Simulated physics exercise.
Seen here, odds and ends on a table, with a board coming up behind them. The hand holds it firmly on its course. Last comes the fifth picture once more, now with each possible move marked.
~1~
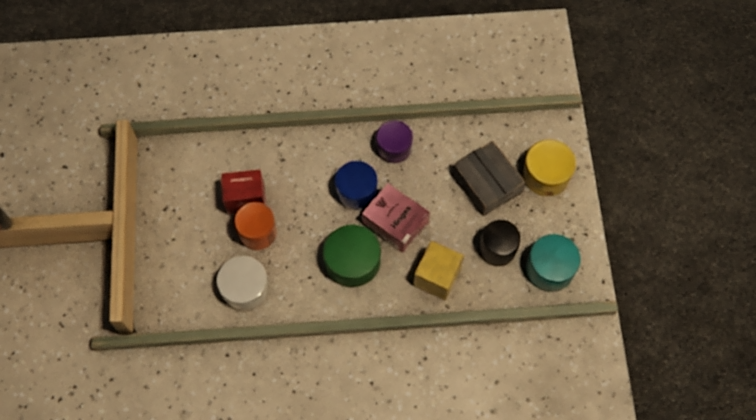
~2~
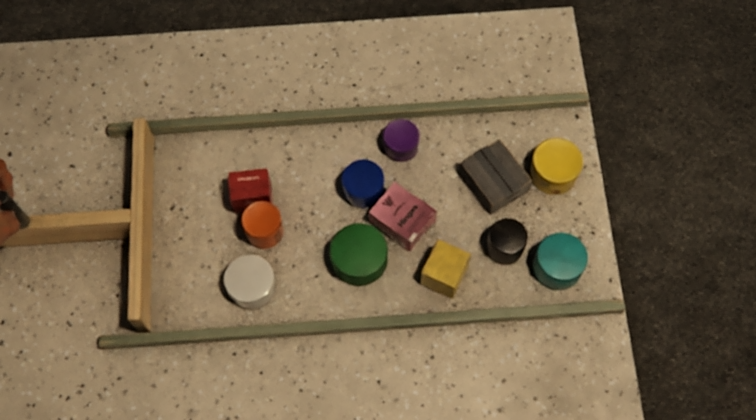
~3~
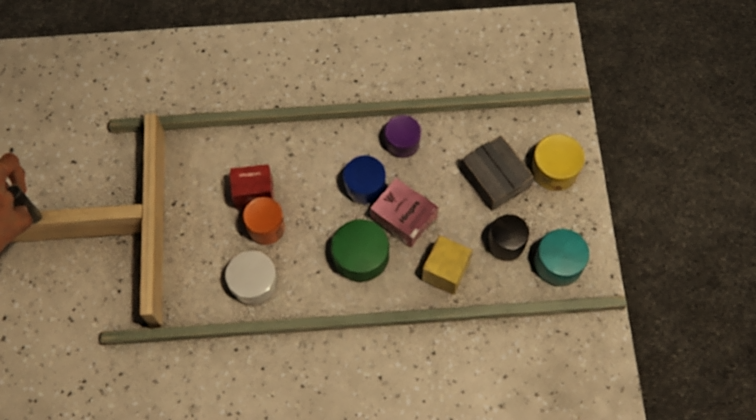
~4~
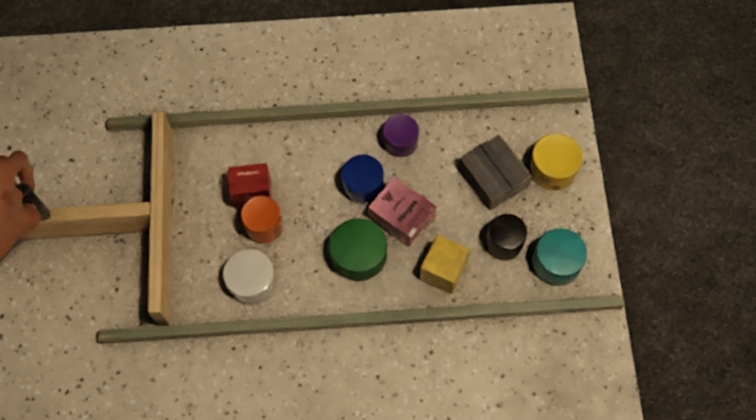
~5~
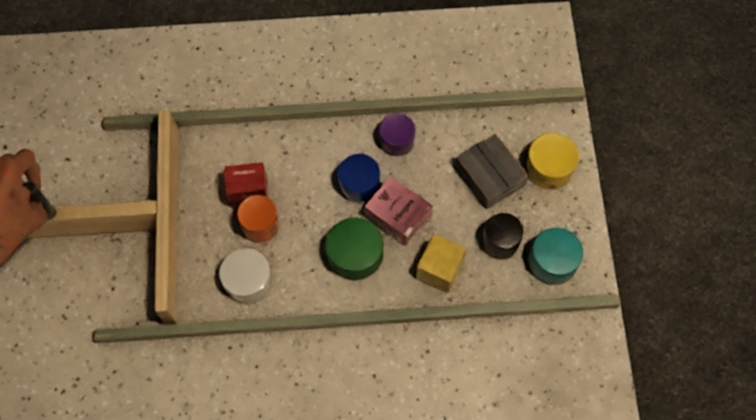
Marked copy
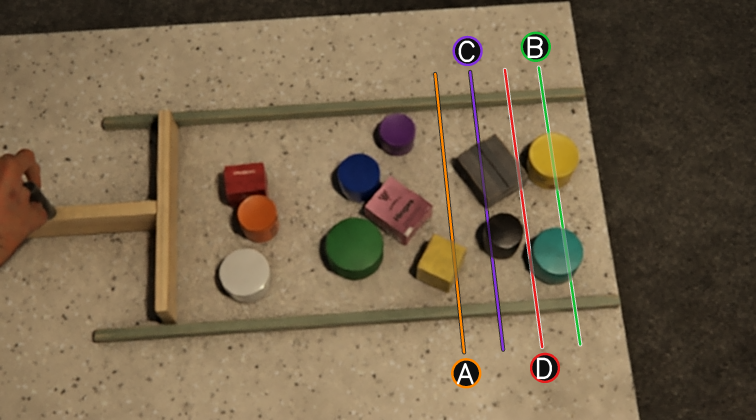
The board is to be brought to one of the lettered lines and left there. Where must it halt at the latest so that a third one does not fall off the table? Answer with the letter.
It can go as far as C.
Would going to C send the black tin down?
No.
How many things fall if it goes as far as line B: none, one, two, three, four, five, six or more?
By then, six or more.
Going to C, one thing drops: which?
It is the yellow tub.
On the copy, A at (449, 205); B at (558, 198); C at (486, 203); D at (522, 200).
On C. First, board (278, 199); white pot (315, 273); green tin (361, 247).
Then, board (393, 191); grey box (507, 172); pink box (465, 195).
Finally, board (484, 185); yellow tub over the edge; grey box (587, 160); one fallen.
By contrast, A is within the limit but short; B drops seven; D drops three.
